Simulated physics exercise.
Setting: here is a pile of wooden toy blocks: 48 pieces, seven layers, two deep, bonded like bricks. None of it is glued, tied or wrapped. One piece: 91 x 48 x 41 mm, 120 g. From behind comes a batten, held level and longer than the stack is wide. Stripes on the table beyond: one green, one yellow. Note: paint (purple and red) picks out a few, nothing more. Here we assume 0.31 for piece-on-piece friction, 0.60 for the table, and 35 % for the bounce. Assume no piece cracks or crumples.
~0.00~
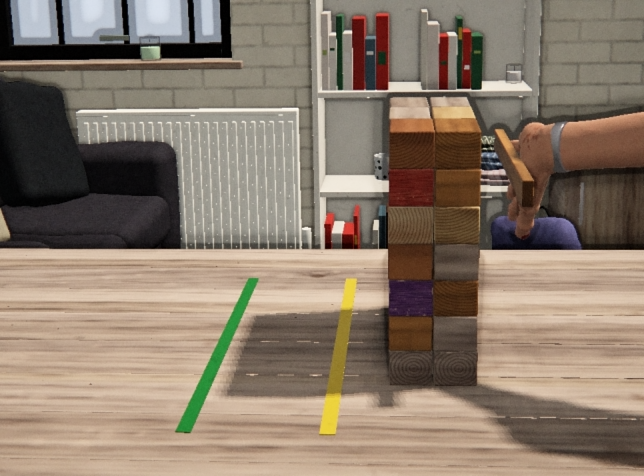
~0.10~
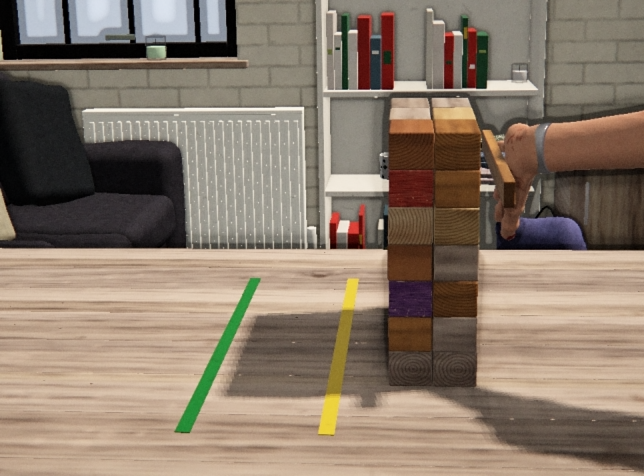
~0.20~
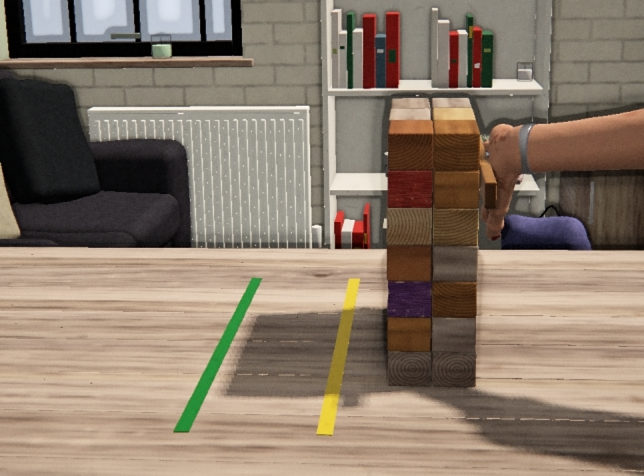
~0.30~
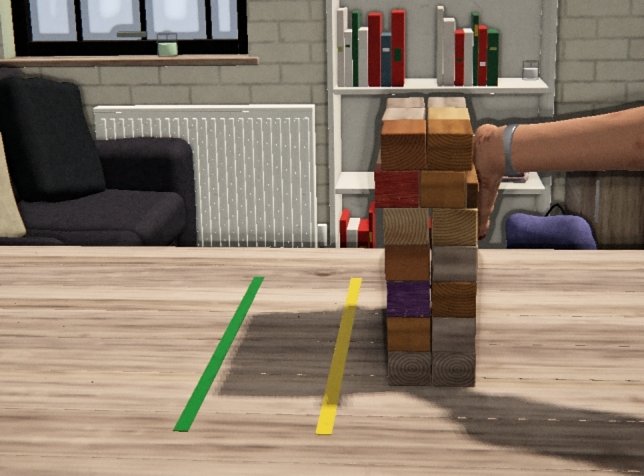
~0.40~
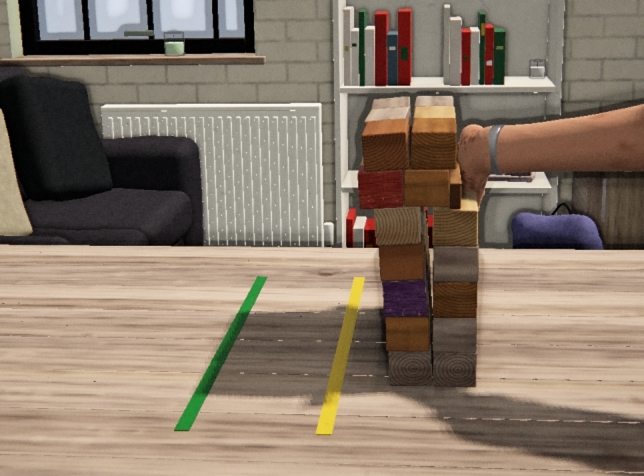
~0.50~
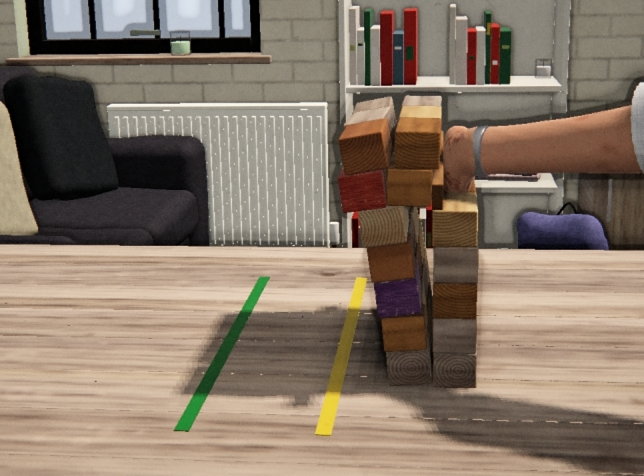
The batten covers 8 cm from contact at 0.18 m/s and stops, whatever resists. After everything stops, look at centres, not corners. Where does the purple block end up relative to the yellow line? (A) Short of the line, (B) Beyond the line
B.
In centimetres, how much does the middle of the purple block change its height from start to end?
Roughly 8 centimetres lower.
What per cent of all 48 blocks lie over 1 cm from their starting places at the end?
Moved: 60 per cent.
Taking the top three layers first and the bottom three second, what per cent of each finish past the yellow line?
80 % and 40 %.
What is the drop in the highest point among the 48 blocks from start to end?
Lower by close to 8 cm.
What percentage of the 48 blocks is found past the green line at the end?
Close to 25 percent.
After 0.66 s, 7 of the 48 blocks past the yellow line; purple block 21° from how it stood; red block 21° from how it stood, 14 mm lower.
After 0.80 s, 17 of the 48 blocks past the yellow line; purple block 49° from how it stood, 26 mm lower; red block 47° from how it stood, 8 cm lower.
After 1.04 s, 27 of the 48 blocks past the yellow line; purple block on its side; red block upside down.
In the end (1.8 s), 26 of the 48 blocks past the yellow line; purple block on its side; red block upside down. From the last view, middles, purple block near (287, 349), red block near (55, 373).
